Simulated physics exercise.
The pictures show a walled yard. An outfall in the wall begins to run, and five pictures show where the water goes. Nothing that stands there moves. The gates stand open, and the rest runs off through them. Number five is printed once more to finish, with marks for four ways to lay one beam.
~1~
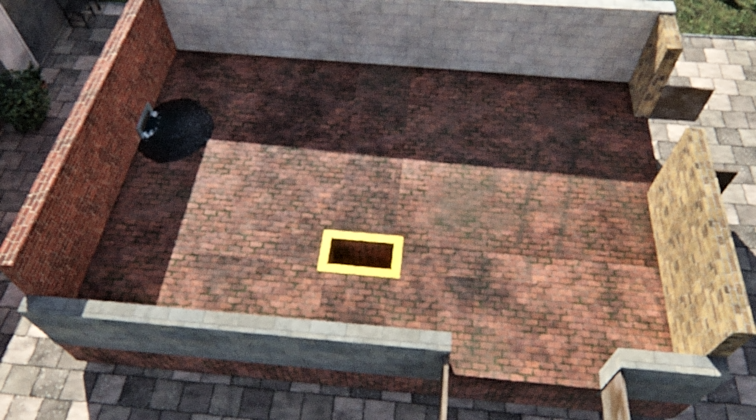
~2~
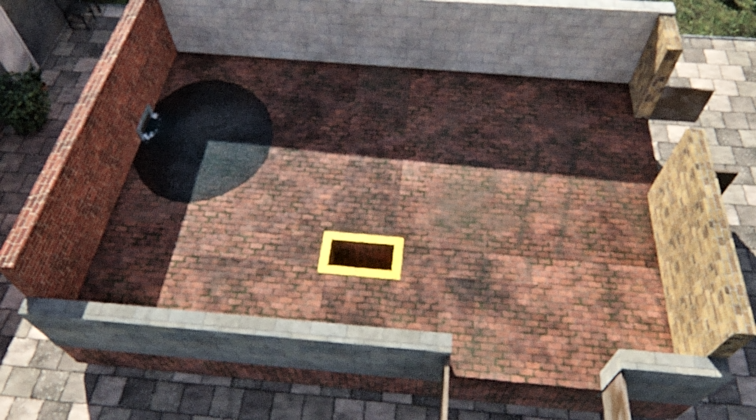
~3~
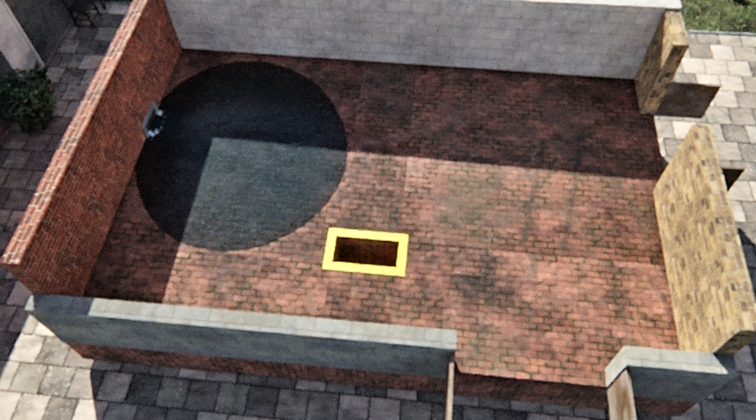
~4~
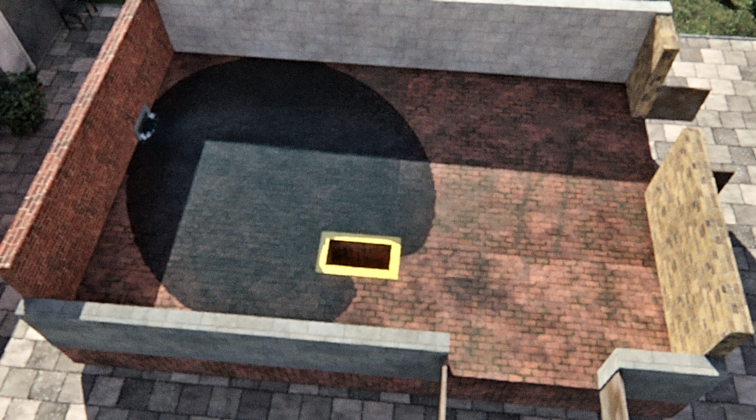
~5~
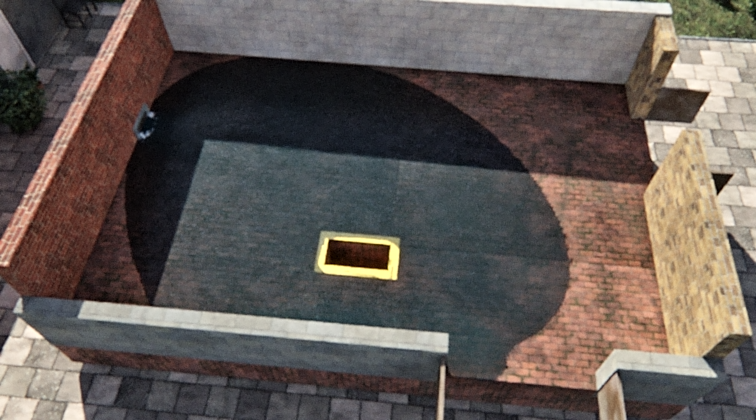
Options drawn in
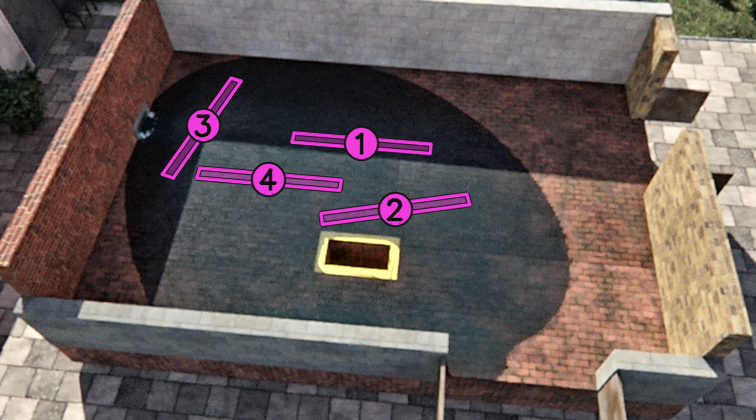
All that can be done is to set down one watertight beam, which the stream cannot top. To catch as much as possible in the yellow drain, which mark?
1 beats the others.
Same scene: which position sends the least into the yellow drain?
That would be 4.
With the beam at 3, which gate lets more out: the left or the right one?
More leaves on the left.
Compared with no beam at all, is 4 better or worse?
It is worse.
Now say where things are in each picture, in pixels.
Outfall at (144, 121); yellow drain at (361, 254); open gate at (522, 364); open gate at (641, 153); water covers 3 % of the ground and shows as far out as (206, 118); yellow drain still dry.
Water covers 9 % of the ground and shows as far out as (261, 155); yellow drain still dry.
Water covers 22 % of the ground and shows as far out as (308, 218); yellow drain still dry.
Water covers 40 % of the ground and shows as far out as (409, 251); yellow drain taking water.
Water covers 62 % of the ground and shows as far out as (564, 265); yellow drain taking water.
On the marked copy, 1 from (293, 137) to (430, 148); 2 from (321, 218) to (468, 199); 3 from (167, 176) to (236, 79); 4 from (198, 173) to (340, 185).
With 1, about 24 % of the stream runs into the yellow drain, about 75 % out by the gates.
With 2, about 13 % of the stream runs into the yellow drain, about 87 % out by the gates.
With 3, about 15 % of the stream runs into the yellow drain, about 84 % out by the gates.
With 4, about 4 % of the stream runs into the yellow drain, about 96 % out by the gates.
